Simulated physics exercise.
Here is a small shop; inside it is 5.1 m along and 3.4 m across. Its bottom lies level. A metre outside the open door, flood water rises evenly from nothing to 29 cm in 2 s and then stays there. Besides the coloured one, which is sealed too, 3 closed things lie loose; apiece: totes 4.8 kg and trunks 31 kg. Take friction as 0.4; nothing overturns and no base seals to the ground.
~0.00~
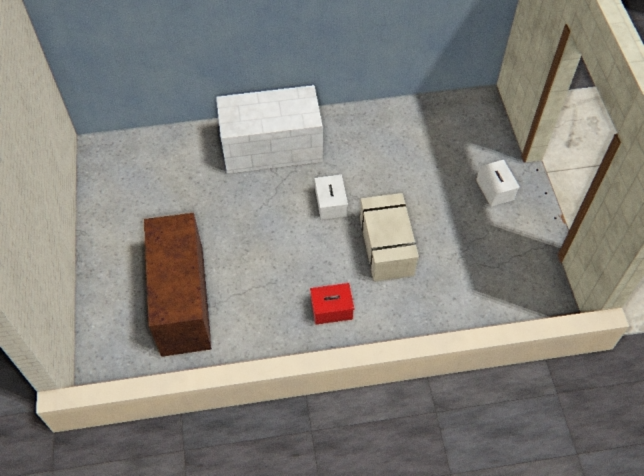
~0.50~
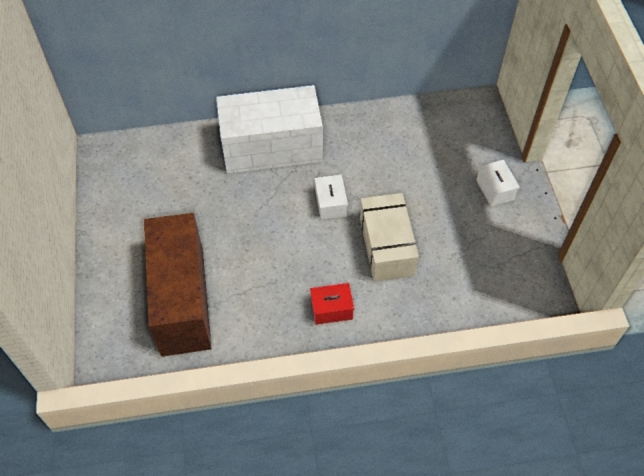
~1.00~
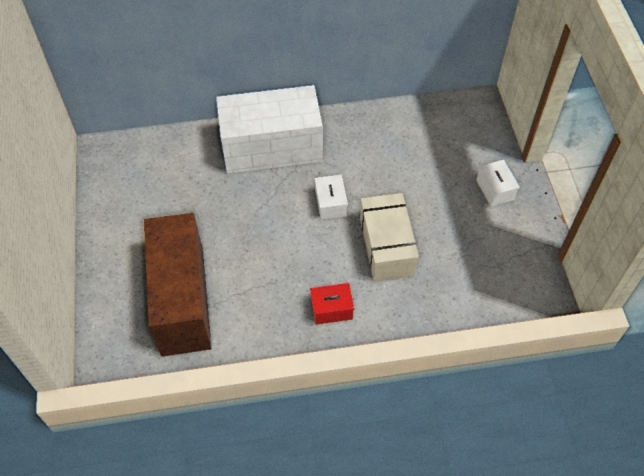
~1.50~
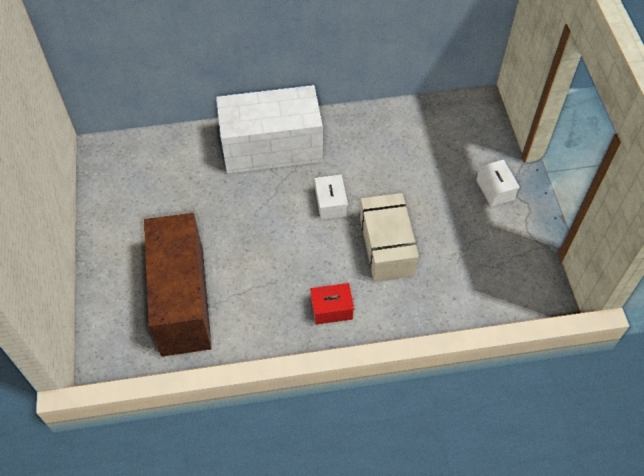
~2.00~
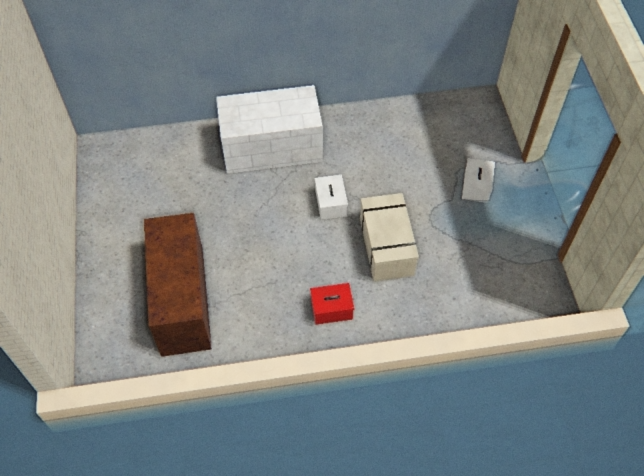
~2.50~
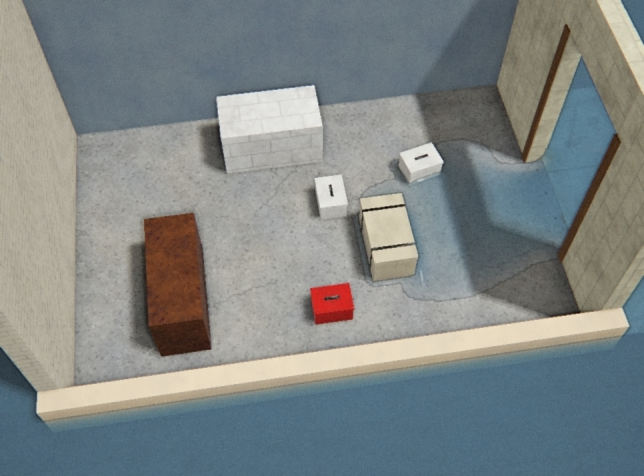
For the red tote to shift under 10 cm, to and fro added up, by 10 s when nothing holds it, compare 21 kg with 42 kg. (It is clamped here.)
I expect that only the higher weight holds it.
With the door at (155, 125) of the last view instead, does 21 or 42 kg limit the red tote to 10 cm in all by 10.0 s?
Then only the higher weight holds it.
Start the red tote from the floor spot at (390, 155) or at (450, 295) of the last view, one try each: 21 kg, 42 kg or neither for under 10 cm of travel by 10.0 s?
In turn: Only the larger holds; it takes the larger.
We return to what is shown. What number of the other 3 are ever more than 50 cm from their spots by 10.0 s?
That makes 3.
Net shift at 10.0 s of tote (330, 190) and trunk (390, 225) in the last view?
In turn: 250 cm, 150 cm.
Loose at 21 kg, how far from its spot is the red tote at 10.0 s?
About 60 cm.
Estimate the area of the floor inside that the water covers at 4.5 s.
Roughly 14 m2.
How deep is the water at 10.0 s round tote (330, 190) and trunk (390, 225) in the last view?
About 18 and 20 cm.
After 3.5 s the red tote would be 0 cm from its start with 21 kg and 0 cm from its start with 42 kg; 6 cm of water round it then.
After 4.5 s the red tote would be 25 cm from its start with 21 kg and 0 cm from its start with 42 kg; 7 cm of water round it then.
After 7.0 s the red tote would be 26 cm from its start with 21 kg and 0 cm from its start with 42 kg; 11 cm of water round it then.
After 10.0 s the red tote would be 67 cm from its start with 21 kg and 0 cm from its start with 42 kg; 18 cm of water round it then.
